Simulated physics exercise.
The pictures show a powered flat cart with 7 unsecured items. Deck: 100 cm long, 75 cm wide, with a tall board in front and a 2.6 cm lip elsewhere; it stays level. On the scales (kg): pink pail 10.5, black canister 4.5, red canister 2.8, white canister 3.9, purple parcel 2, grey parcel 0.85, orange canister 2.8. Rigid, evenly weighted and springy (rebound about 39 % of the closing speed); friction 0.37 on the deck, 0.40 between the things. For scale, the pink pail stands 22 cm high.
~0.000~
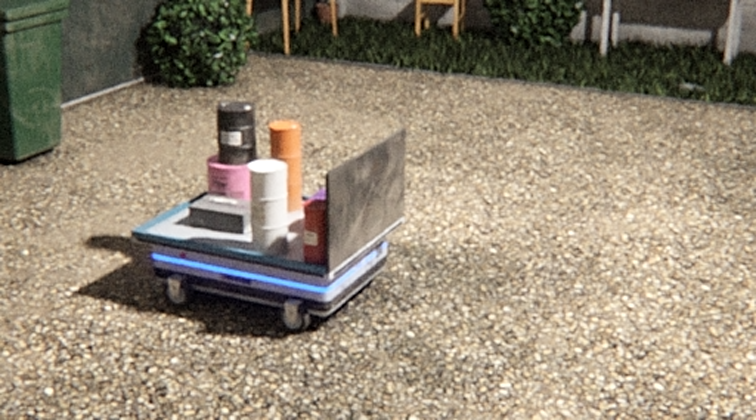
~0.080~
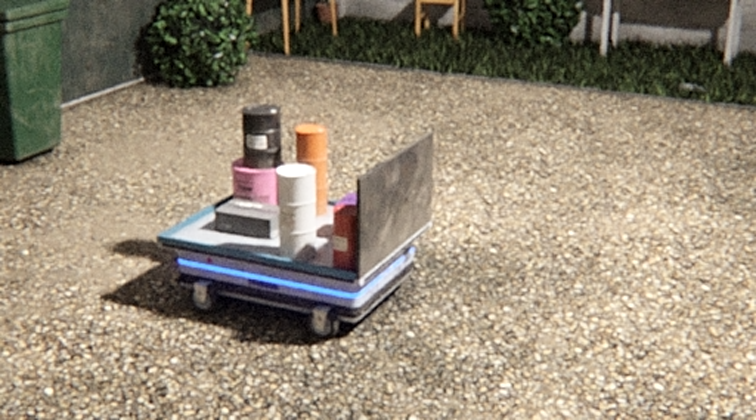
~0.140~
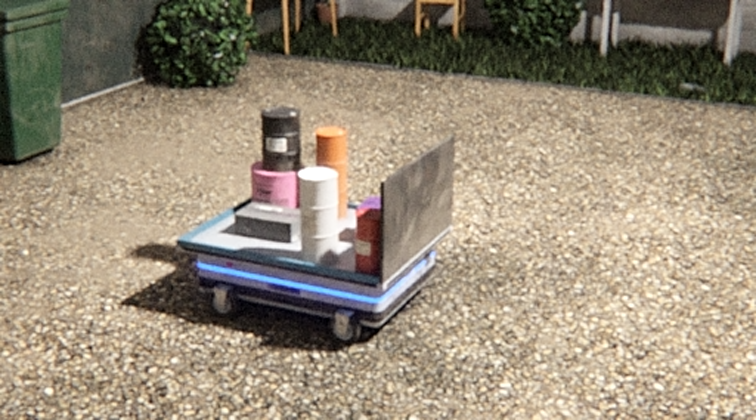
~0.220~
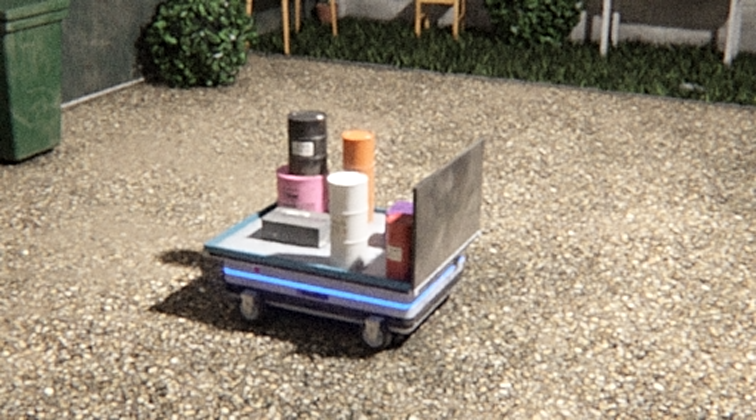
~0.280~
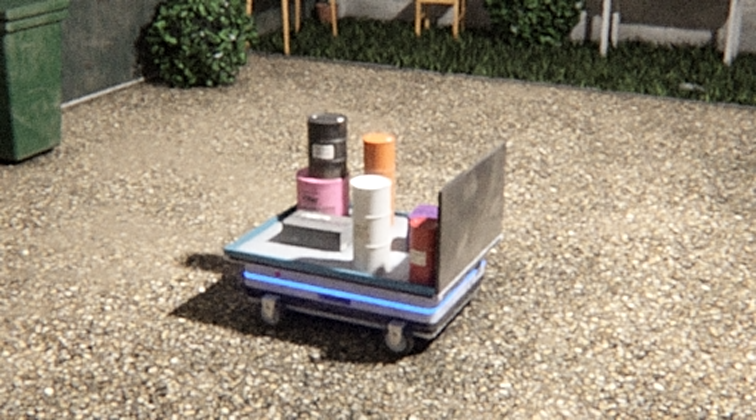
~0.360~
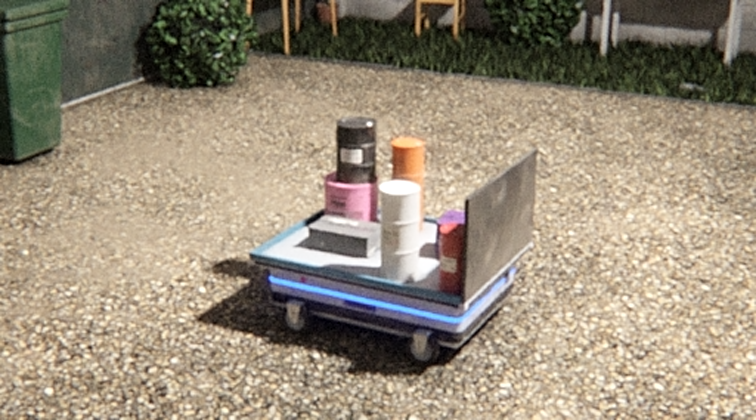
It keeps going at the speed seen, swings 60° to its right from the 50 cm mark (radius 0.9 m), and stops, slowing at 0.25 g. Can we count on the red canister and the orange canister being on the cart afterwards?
The red canister is still aboard, the orange canister ends off the deck.
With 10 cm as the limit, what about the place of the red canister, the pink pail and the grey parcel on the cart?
The red canister ends elsewhere; the pink pail keeps its place; the grey parcel stays put.
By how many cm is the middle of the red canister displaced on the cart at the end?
About 32 cm.
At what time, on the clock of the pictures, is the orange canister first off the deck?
At about 0.7 s.
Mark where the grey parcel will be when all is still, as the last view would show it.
At about (481, 412).
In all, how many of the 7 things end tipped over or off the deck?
2 of them.
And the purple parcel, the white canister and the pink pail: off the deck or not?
The purple parcel is still on the cart; the white canister ends on the cart; the pink pail is still on the cart.
After 0.56 s, 101 cm covered, turned 23°; orange canister leaning 13° near (490, 205); red canister slid 19 cm near (504, 283); purple parcel slid 18 cm.
After 0.86 s, 155 cm covered, turned 56°; orange canister now off the deck; red canister slid 41 cm near (533, 348); white canister slid 32 cm.
After 1.36 s, 226 cm covered, turned 60°; black canister now off the deck; red canister slid 33 cm; white canister leaning 4°.
After 1.96 s, 240 cm covered, turned 60°, stopped; red canister slid 33 cm; white canister slid 35 cm; purple parcel slid 17 cm.
At rest (3.1 s), off the deck, black canister and orange canister; not toppled but over 10 cm from the start, red canister, white canister and purple parcel; the other 2 in place, give or take 10 cm.
